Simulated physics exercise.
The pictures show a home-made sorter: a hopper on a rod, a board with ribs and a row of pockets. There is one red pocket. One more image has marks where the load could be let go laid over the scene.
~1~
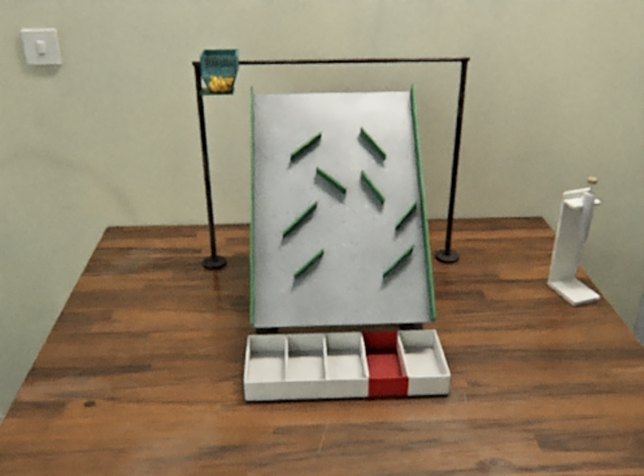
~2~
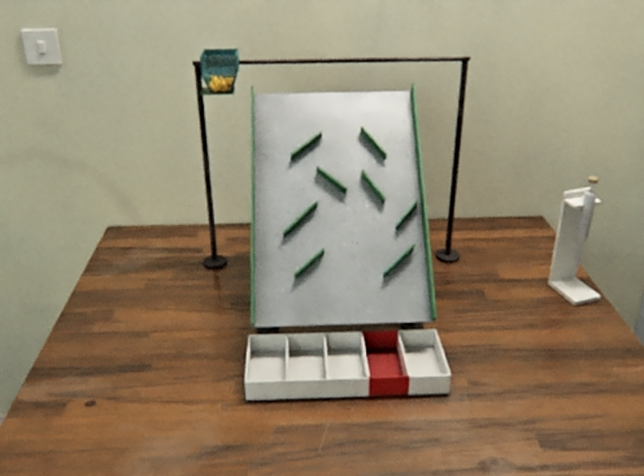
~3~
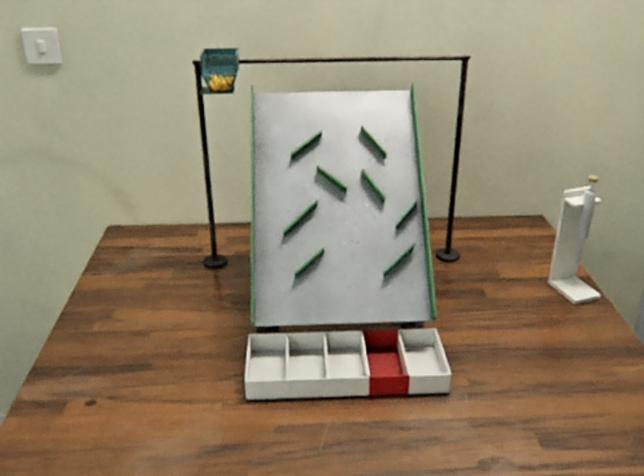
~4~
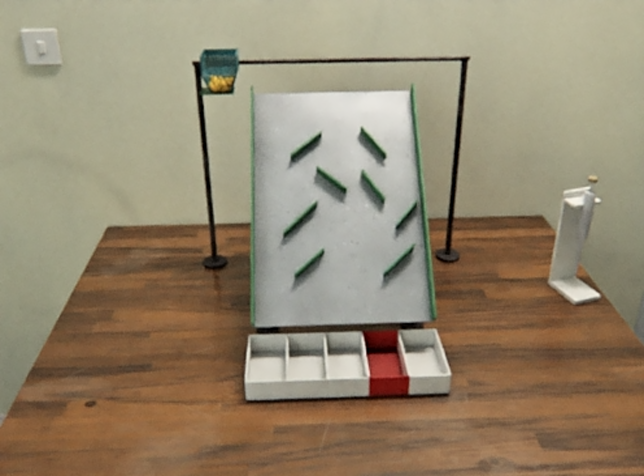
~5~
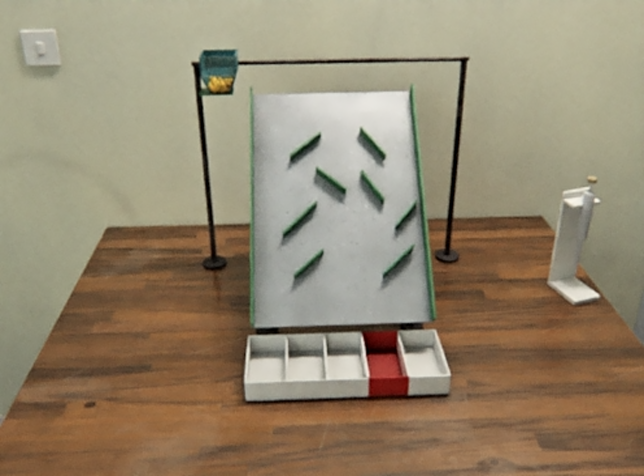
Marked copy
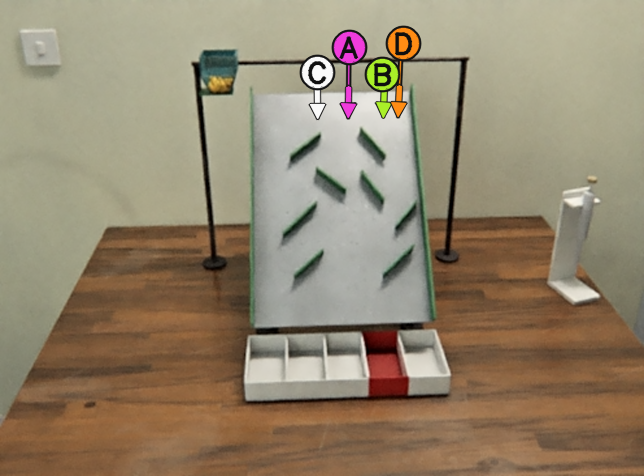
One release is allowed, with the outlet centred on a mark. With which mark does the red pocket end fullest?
Mark A does it best.
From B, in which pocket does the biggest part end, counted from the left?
The third.
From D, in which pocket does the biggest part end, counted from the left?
The third from the left.
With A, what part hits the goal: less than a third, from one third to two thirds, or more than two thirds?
From one third to two thirds.
On the marked copy, mark A meets the board at (348, 112); mark B meets the board at (383, 112); mark C meets the board at (317, 113); mark D meets the board at (398, 111).
For mark A, about a third in the red pocket, about a third in other pockets, about a quarter outside the box.
For mark B, about a quarter in the red pocket, about half in other pockets, a small part held on the board, a small part outside the box.
For mark C, a small part in the red pocket, about half in other pockets, a small part held on the board, about a quarter outside the box.
For mark D, a small part in the red pocket, most in other pockets, a small part held on the board, a stray few outside the box.
